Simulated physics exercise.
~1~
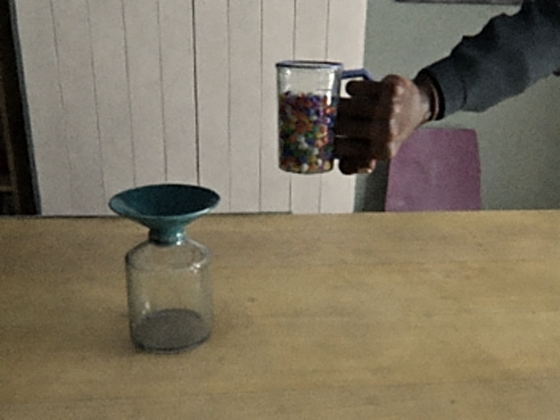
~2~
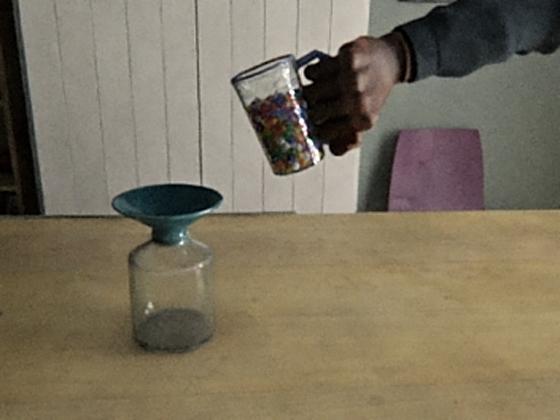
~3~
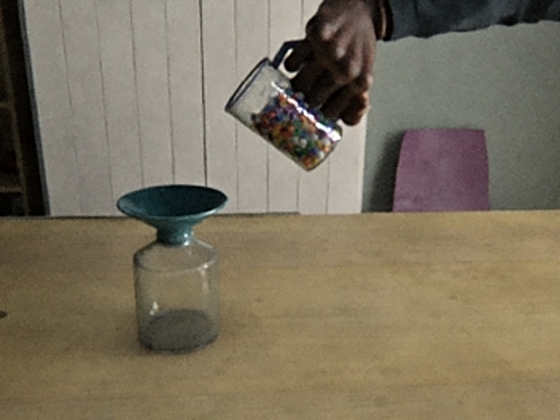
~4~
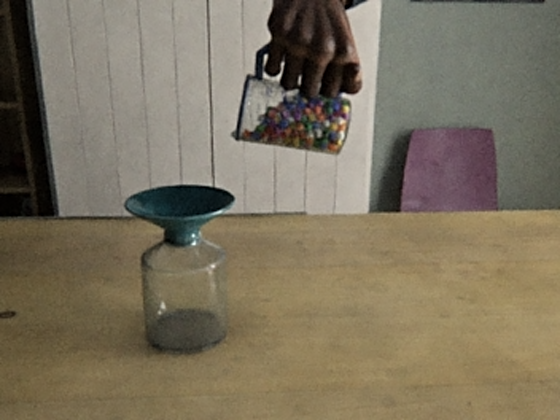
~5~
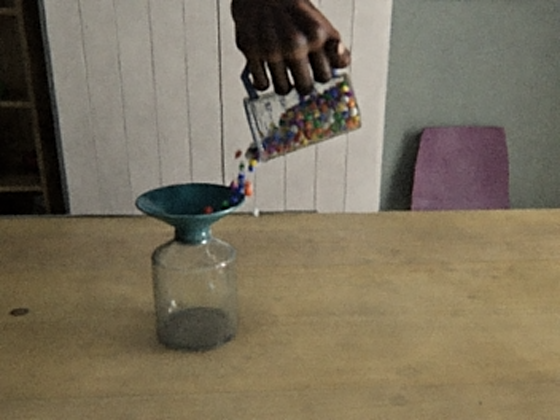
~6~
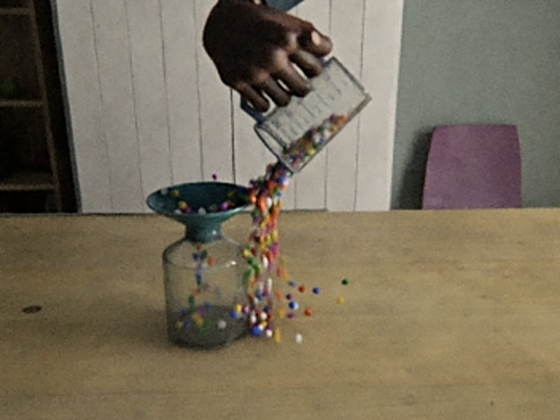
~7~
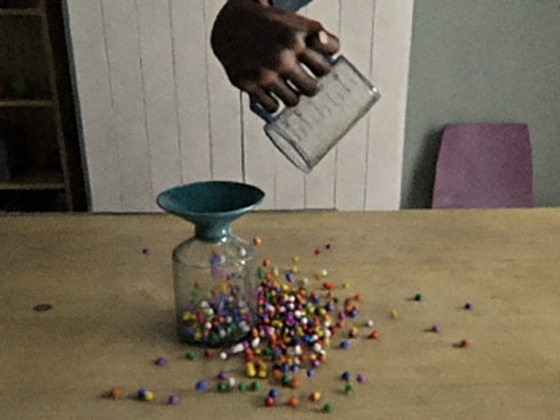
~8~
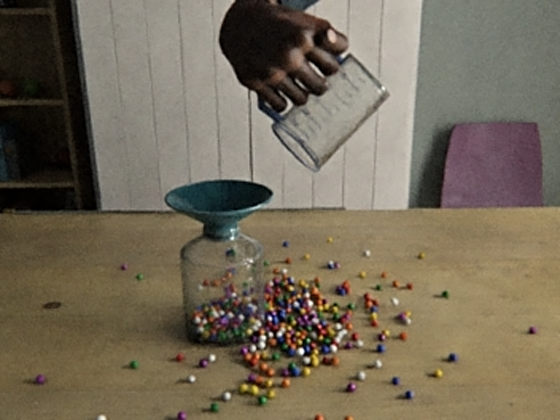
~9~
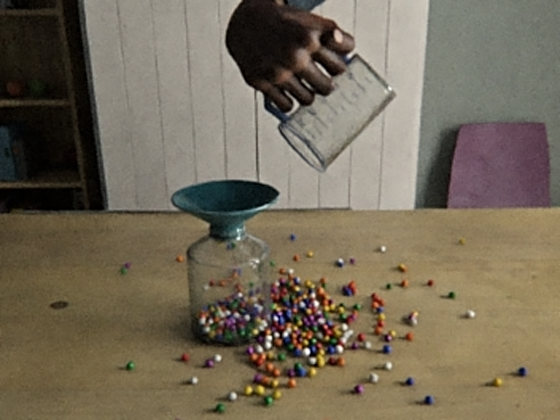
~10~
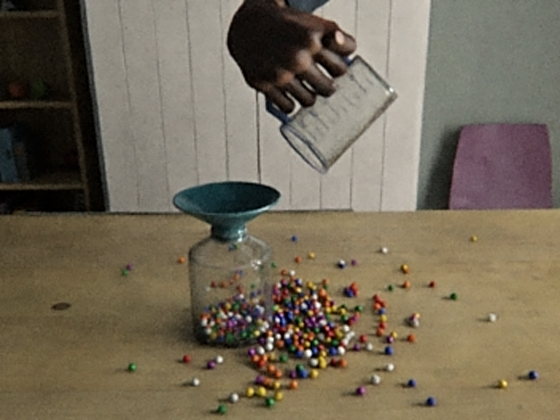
On a wooden table, a hand tipped a clear cup of colorful beads over a glass jar with a teal funnel in its neck; some fell inside, but most spilled beside it and scattered across the tabletop, leaving the cup empty.
